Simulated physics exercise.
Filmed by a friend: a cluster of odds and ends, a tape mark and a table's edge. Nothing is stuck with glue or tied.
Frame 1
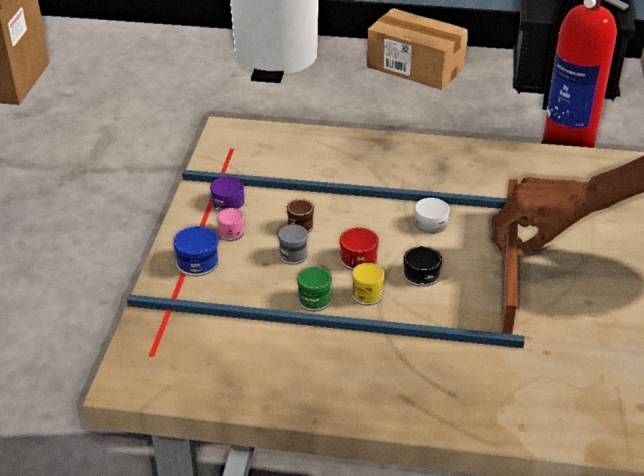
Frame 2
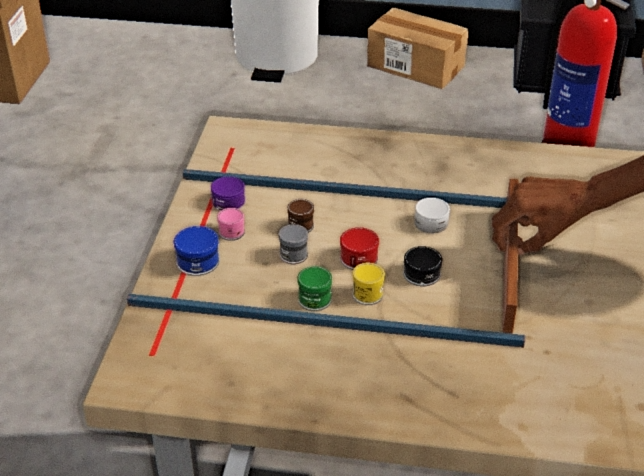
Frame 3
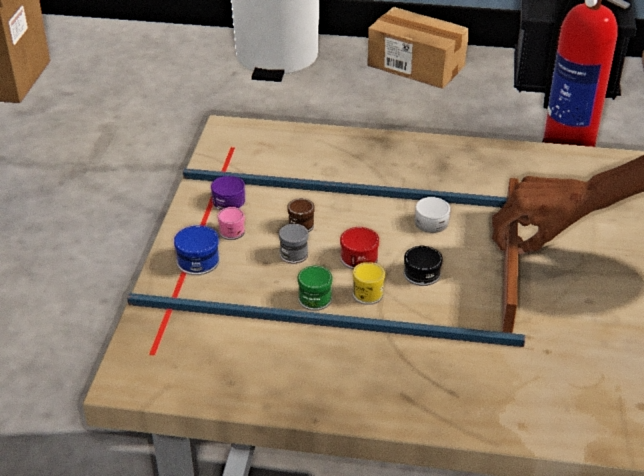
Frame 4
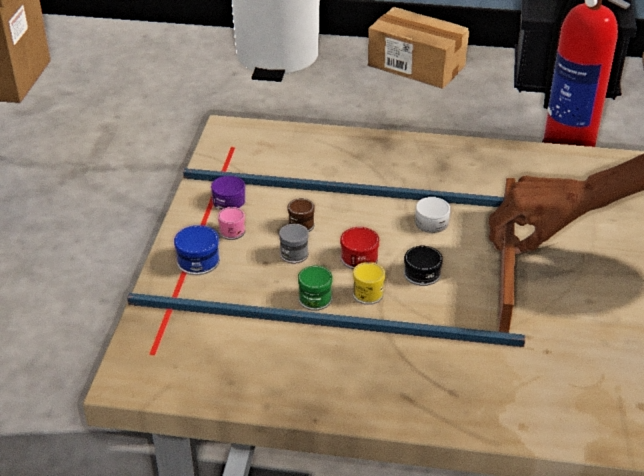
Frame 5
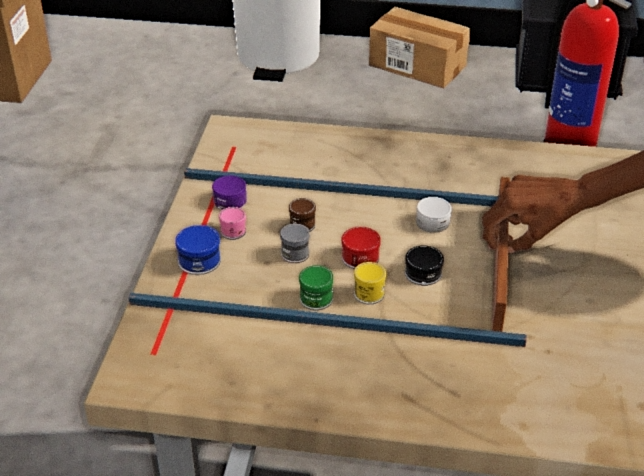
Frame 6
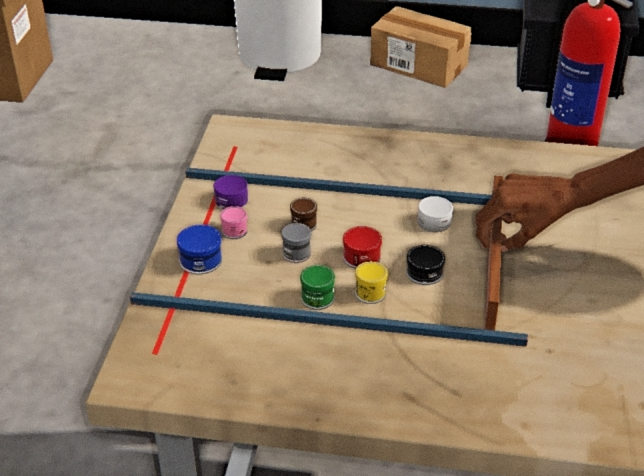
A hand at the right held a wooden board upright between two blue strips and slid it slightly left toward a scattering of colourful little pots, which stayed where they were on the table.
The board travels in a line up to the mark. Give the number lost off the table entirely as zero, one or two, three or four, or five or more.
Lost off the table: Three or four.
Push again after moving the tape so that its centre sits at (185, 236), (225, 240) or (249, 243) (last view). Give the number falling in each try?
In that order 5, 0 and 0.
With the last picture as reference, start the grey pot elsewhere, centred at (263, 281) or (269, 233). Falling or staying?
Results in order - down; down.
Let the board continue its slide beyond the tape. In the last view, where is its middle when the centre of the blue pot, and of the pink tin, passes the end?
I reckon its middle sits around (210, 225) and then around (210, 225).
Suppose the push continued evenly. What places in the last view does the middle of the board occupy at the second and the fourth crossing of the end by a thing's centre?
At (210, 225) for the second, at (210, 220) for the fourth.
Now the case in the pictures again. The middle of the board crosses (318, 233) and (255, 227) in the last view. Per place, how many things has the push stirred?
7, then 10.
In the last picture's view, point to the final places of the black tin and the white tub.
Middles: Around (178, 240) and around (200, 189).
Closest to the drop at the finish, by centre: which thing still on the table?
That would be the brown pot.
Soon after, none off yet; blue pot at rest near (200, 250); purple tub at rest near (231, 193); pink tin at rest near (234, 223).
After that, none off yet; blue pot at rest near (200, 250); purple tub at rest near (231, 193); pink tin at rest near (232, 222).
In the end, the number that fall off is three or four; gone, grey pot, pink tin, purple tub and blue pot.
